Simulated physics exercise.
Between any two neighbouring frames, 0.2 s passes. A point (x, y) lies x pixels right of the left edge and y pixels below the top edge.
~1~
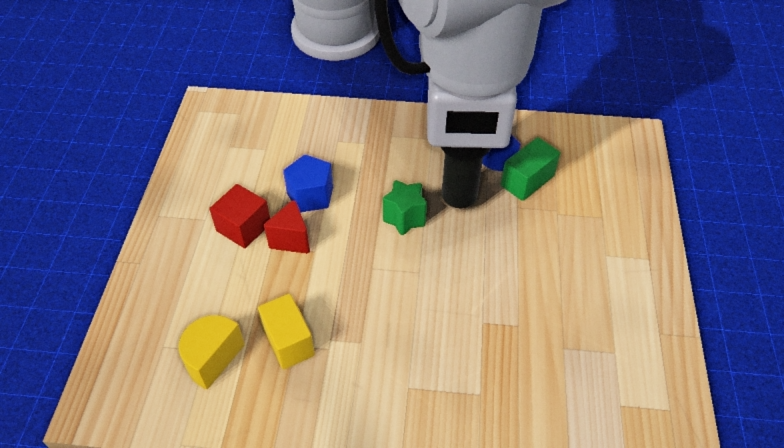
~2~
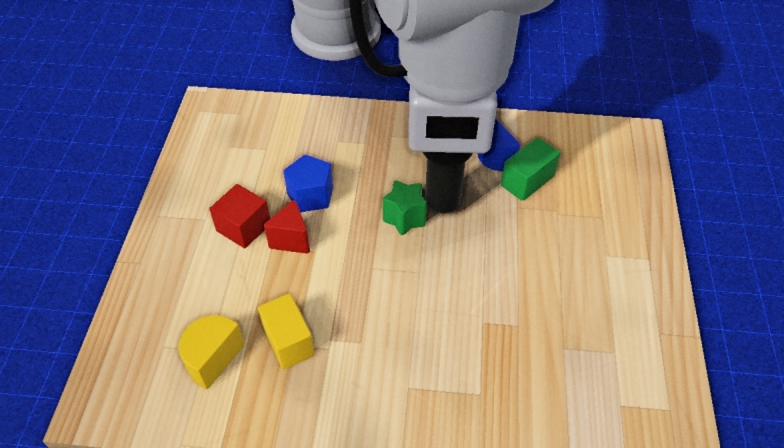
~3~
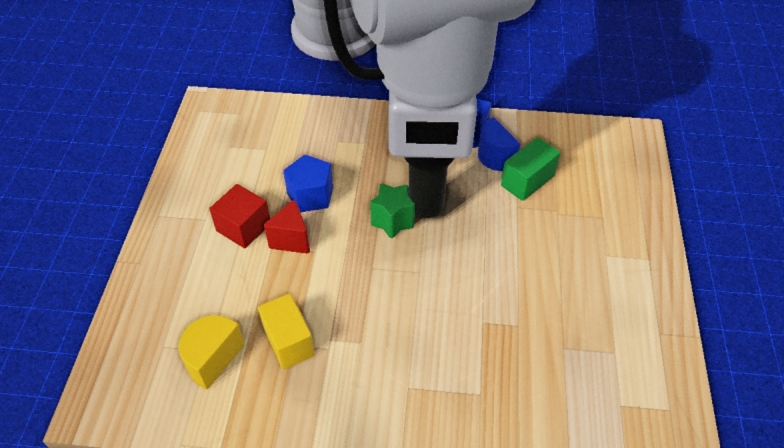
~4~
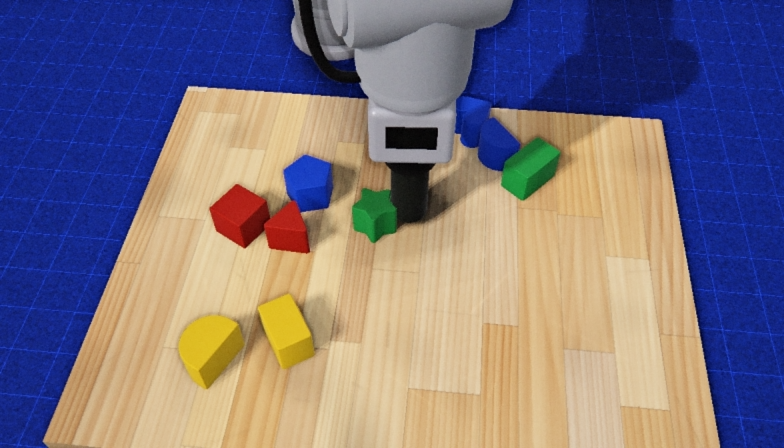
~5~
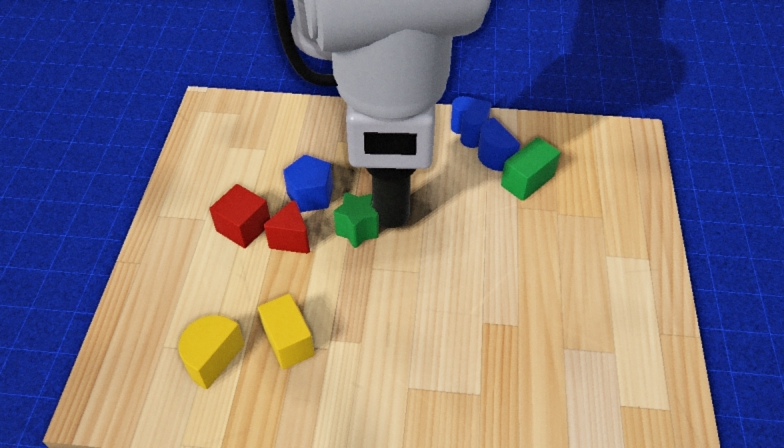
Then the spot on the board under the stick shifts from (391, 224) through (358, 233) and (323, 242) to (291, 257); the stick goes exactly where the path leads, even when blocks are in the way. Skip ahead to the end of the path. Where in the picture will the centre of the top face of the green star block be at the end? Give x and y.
The middle of its top is at (250, 241).
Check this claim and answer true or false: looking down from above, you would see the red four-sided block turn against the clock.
False.
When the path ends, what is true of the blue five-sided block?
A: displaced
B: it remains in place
My answer is option B.
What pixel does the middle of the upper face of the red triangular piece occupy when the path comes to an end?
At (216, 236).
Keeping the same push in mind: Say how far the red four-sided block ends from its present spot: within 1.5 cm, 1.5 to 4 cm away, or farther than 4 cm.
It ends under 1.5 cm away.
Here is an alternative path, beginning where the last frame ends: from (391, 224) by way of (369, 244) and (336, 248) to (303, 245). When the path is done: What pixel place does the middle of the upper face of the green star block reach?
By then it is at (269, 210).
The first path, step by step. One third of the way, stick (356, 225); red triangular piece (281, 219); green star block (320, 216).
Two thirds of the way, stick (322, 234); red four-sided block (229, 203), turned 30° clockwise; red triangular piece (248, 227), turned 35° clockwise; green star block (284, 228).
At the end, stick (289, 248); red four-sided block (227, 202), turned 35° clockwise; red triangular piece (216, 236), turned 45° clockwise; blue five-sided block not moved; green star block (250, 241).
